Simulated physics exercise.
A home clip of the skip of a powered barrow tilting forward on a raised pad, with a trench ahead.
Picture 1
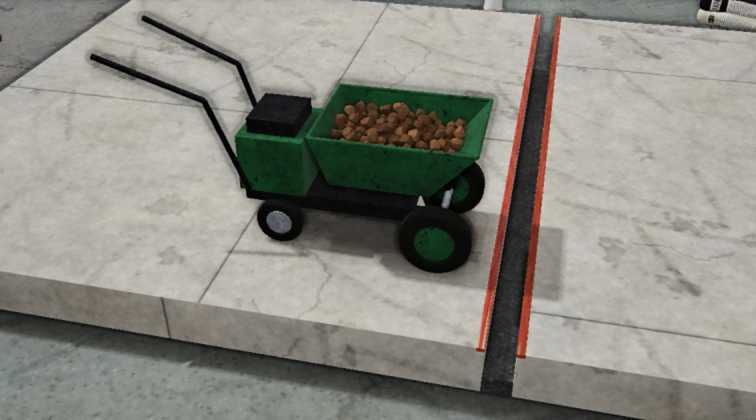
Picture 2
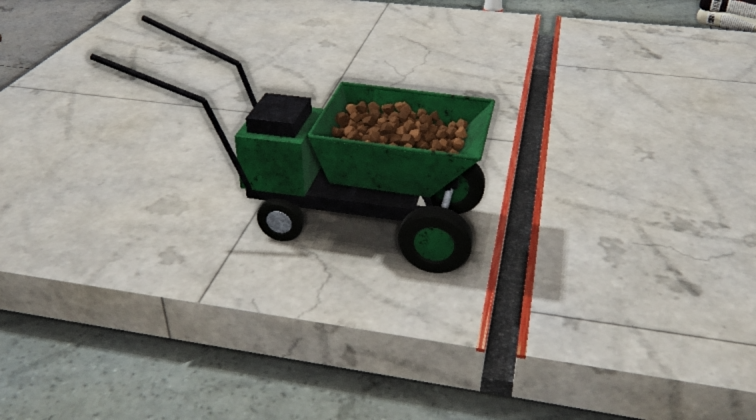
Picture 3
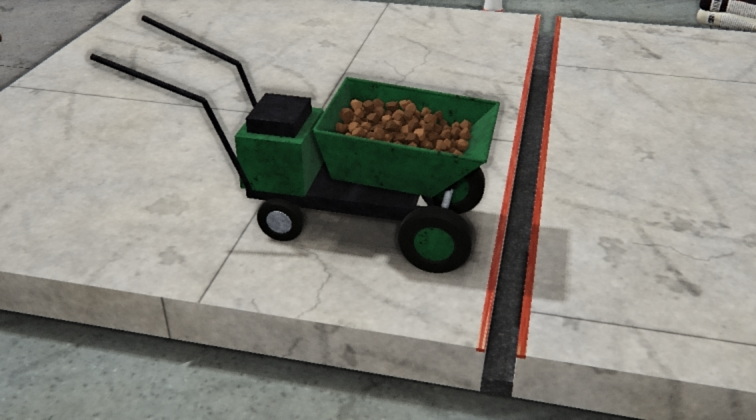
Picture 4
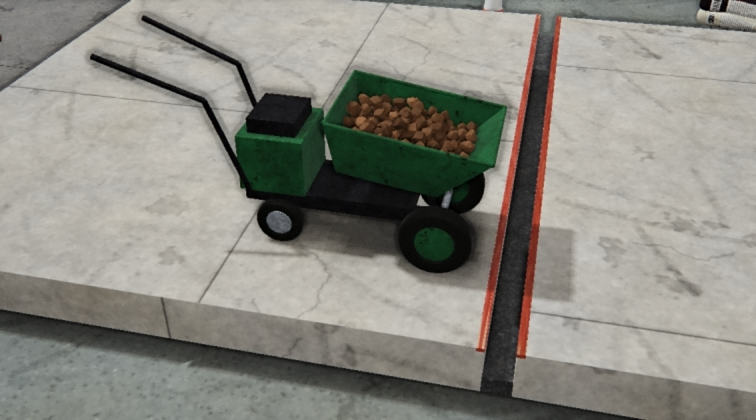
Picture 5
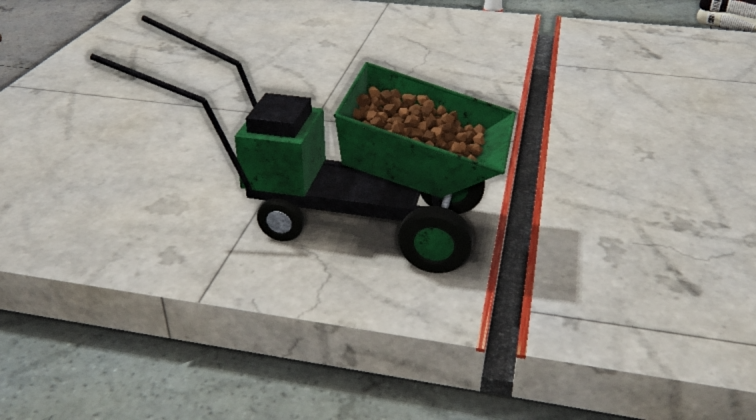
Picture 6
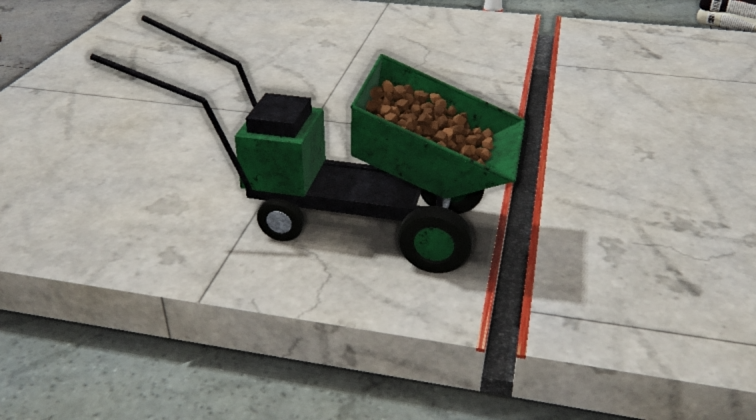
On a raised pale stone pad beside a narrow dark trench, a small powered barrow stood still while its green skip, loaded with brown clods, tilted slowly forward to the right, its back end lifting.
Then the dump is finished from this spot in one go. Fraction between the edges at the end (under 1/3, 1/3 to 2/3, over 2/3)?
The trench never gets as much as a third.
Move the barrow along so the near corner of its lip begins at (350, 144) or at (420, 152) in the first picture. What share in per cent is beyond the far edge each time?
You'd see close to 0 per cent the first time and close to 40 per cent the next.
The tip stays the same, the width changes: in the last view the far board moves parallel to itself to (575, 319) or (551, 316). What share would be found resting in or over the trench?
Roughly 50 percent first and 10 percent second.
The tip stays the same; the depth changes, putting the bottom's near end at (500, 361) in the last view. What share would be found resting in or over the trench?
Close to 0 per cent.
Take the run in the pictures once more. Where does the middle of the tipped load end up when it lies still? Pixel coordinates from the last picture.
I'd put the middle somewhere around (598, 254).
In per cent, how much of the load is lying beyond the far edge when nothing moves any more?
Roughly 90 percent.
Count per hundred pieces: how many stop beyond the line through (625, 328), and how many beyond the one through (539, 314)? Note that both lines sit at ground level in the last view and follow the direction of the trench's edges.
Estimate: 30 % and 90 %, respectively.
Soon, skip tipped steeply; all in the skip.
A while on, skip tipped right over; about two thirds in the skip; about a third beyond it; a stray few falling.
Towards the end, skip tipped right over; a small part in the skip; nearly all beyond it.
Finally, skip tipped right over; a small part in the skip; none in or heaped over the trench; nearly all beyond it.
